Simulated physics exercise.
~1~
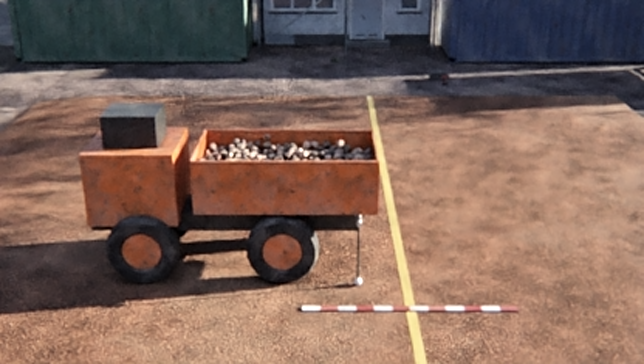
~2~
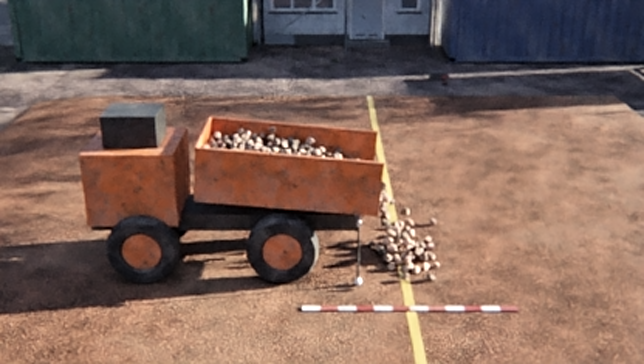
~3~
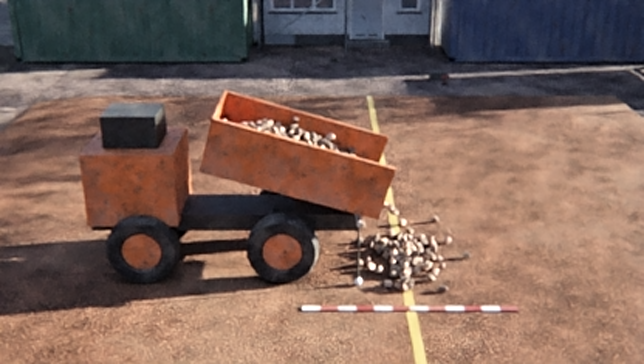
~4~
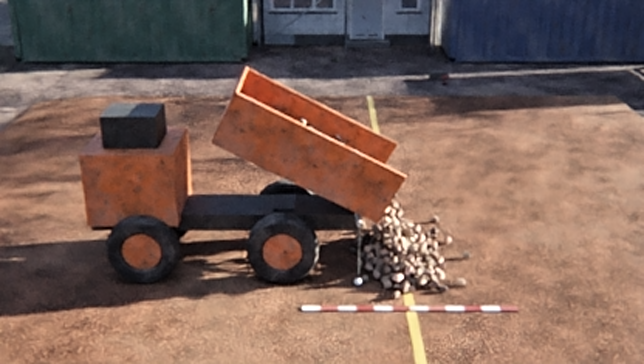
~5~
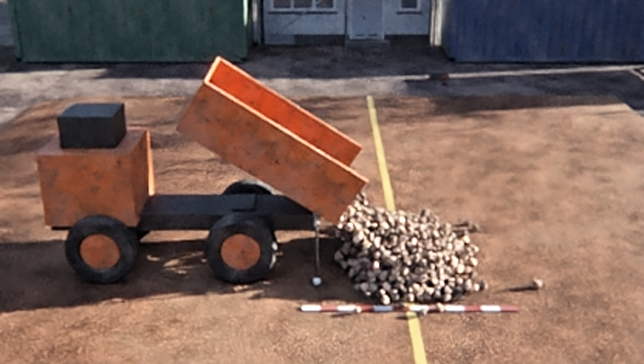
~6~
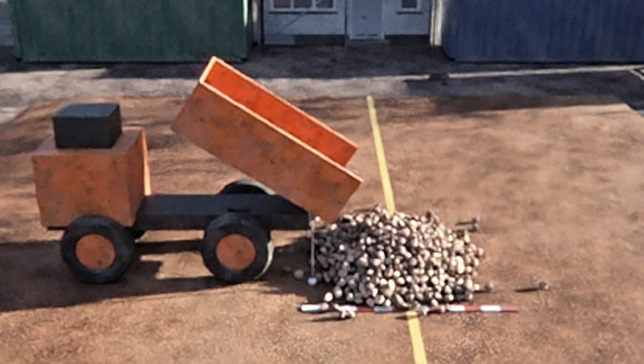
An orange tipper with its open body full of pale, chunky stones stands on brown ground beside a yellow painted line. The front of the body begins to rise, and the first stones spill from the rear onto the ground around the line. As the body tilts more steeply, the load slides down and the heap thickens behind the wheels. The truck then pulls a short way left with its body raised, and most of the remaining stones pour out. It ends with the body empty and still tilted, beside a broad heap straddling the line, slightly more of it on the truck's side.
